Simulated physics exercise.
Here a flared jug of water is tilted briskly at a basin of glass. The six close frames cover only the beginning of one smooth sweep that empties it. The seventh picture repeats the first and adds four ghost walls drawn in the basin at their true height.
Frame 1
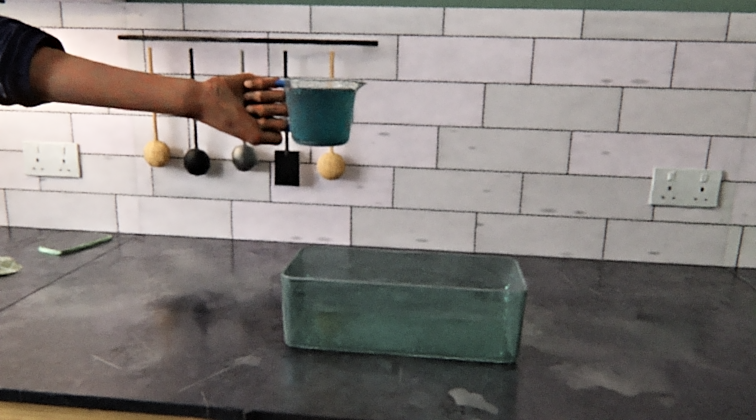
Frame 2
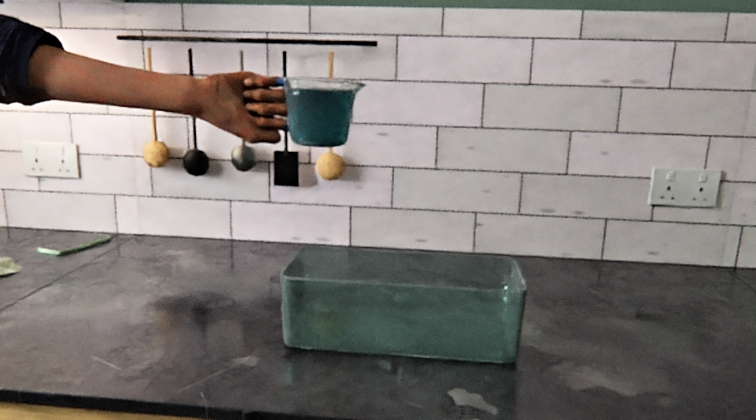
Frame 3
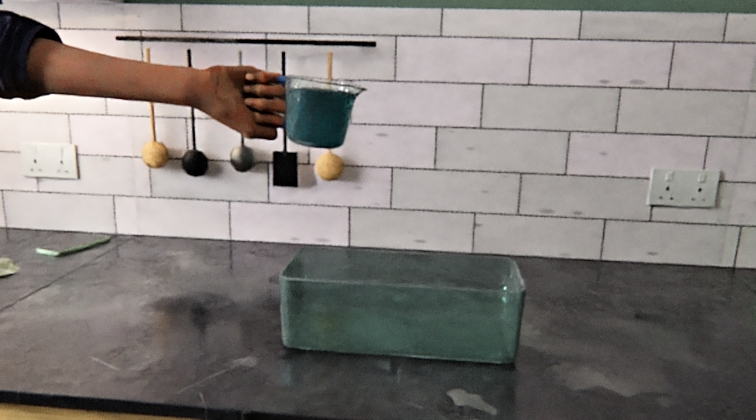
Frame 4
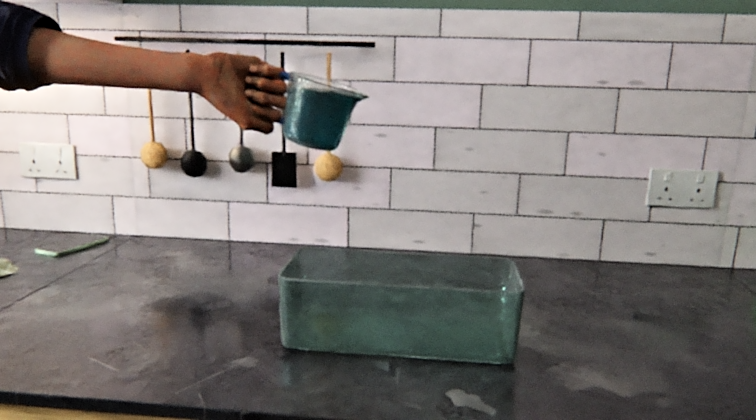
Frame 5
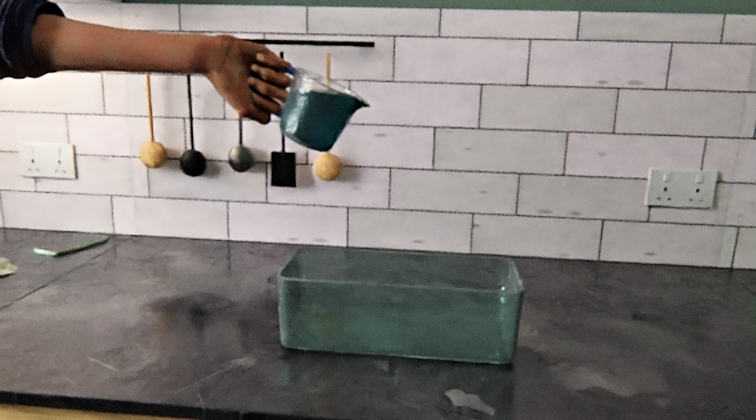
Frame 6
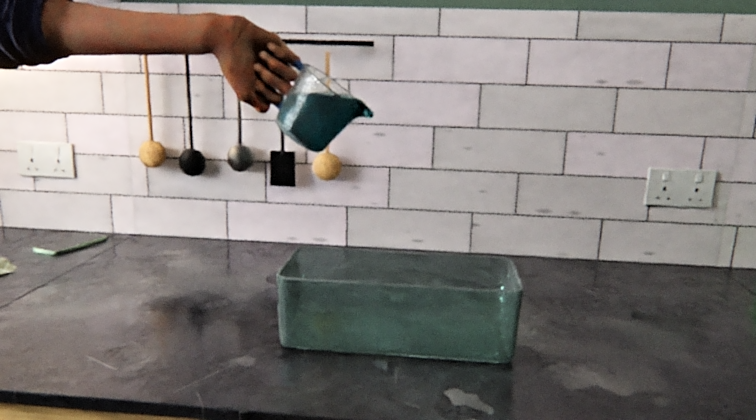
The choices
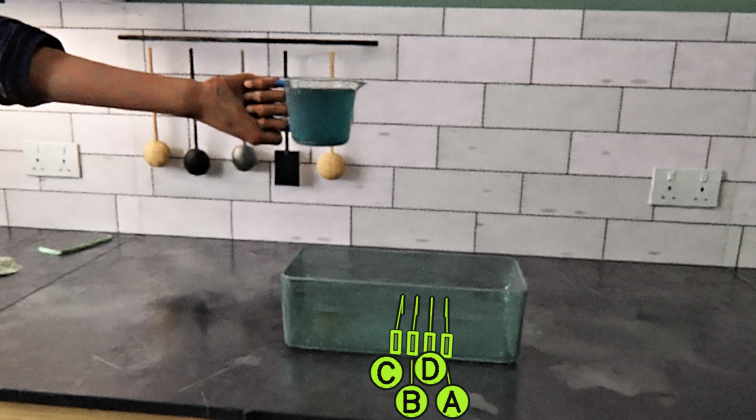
We see a hand holding a flared jug of blue-green water above a clear glass basin on a dark counter; the hand tilts the jug steadily to the right until the water reaches over its lip.
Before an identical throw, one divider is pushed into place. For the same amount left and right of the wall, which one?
It is B.
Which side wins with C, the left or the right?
More ends on the right.
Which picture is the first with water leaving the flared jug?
In picture 6.
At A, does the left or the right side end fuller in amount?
The left side.
On the marked copy, A at (445, 362); B at (411, 359); C at (394, 358); D at (428, 361).
For place A, about 82 % ends left of the wall and 10 % right of it; 7 % is lost outside.
For place B, about 53 % ends left of the wall and 44 % right of it; 3 % is lost outside.
For place C, about 16 % ends left of the wall and 81 % right of it; 3 % is lost outside.
For place D, about 84 % ends left of the wall and 6 % right of it; 10 % is lost outside.
